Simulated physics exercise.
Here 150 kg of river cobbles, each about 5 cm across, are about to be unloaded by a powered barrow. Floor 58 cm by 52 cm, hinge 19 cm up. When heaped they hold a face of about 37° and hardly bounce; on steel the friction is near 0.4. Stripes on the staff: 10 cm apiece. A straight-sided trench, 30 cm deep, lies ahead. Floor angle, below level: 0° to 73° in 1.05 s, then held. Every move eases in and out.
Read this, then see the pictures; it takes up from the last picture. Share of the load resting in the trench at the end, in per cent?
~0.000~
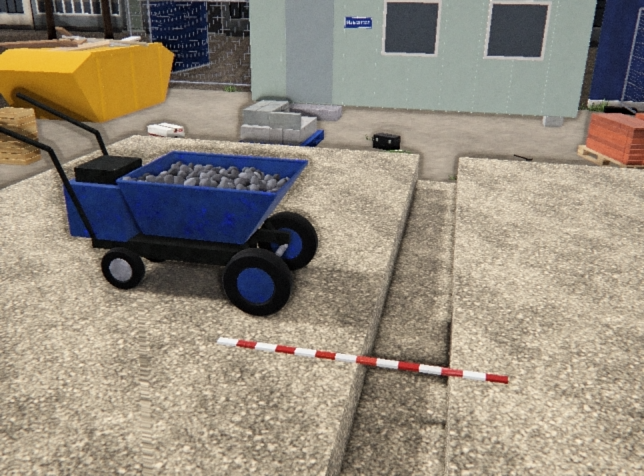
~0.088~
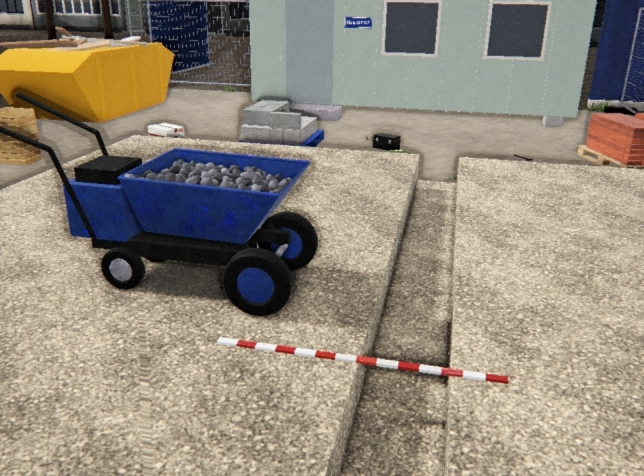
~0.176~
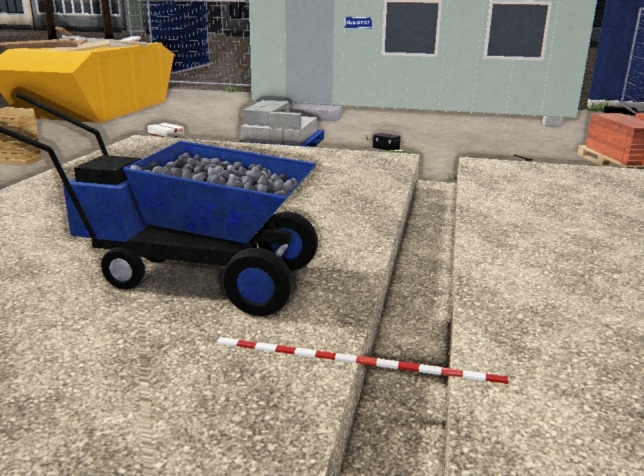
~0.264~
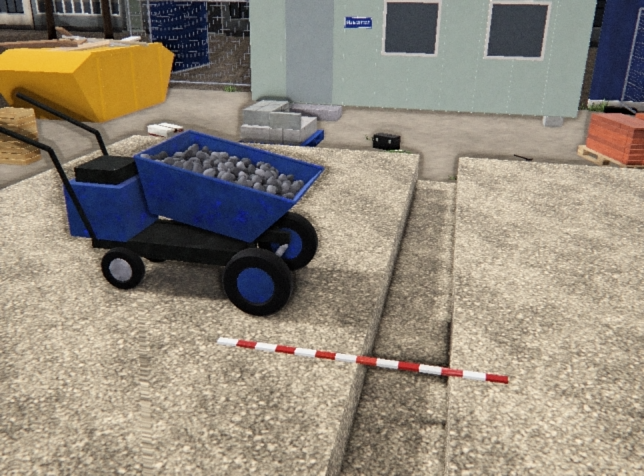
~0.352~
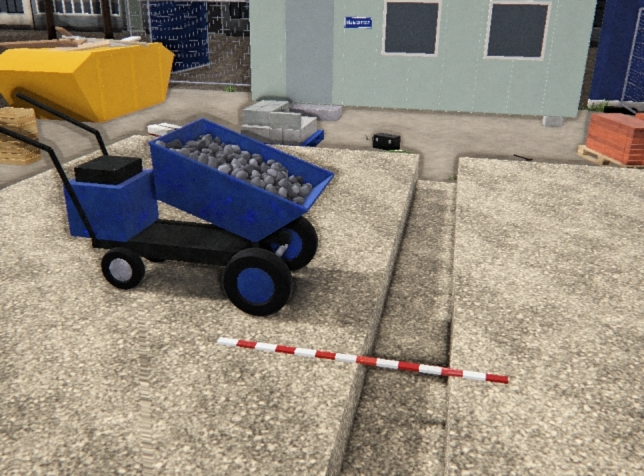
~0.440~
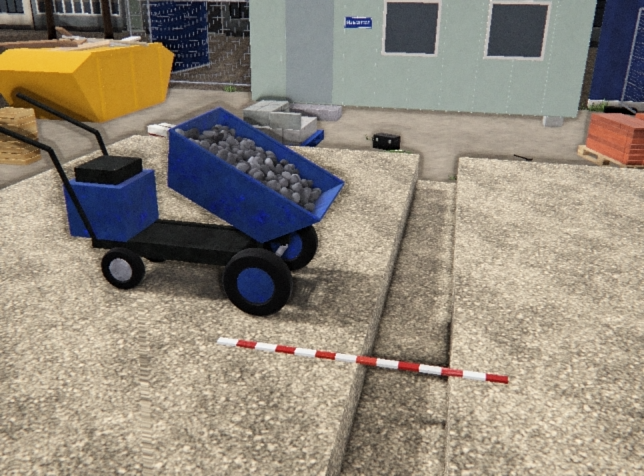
100 per cent.
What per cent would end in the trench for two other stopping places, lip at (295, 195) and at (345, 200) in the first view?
First spot about 95, second spot about 45 per cent.
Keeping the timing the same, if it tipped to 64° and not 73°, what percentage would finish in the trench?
It would be near 75 per cent.
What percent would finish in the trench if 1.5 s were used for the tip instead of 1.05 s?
In that case, around 100%.
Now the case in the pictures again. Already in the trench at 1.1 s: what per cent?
Around 35 per cent of it.
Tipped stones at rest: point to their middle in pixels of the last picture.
About (411, 338).
After 0.8 s the floor is at 62°; 100 % in the tray; the foremost stones are at (356, 241).
After 1.1 s the floor is at 73°; 61 % in the tray, 2 % short of the trench, 37 % in the trench; the foremost stones are at (447, 359).
After 1.5 s the floor is at 73°; 26 % in the tray, 2 % short of the trench, 72 % in the trench; the foremost stones are at (473, 333).
After 3.5 s the floor is at 73°; 0 % in the tray, 100 % in the trench; the foremost stones are at (495, 343).
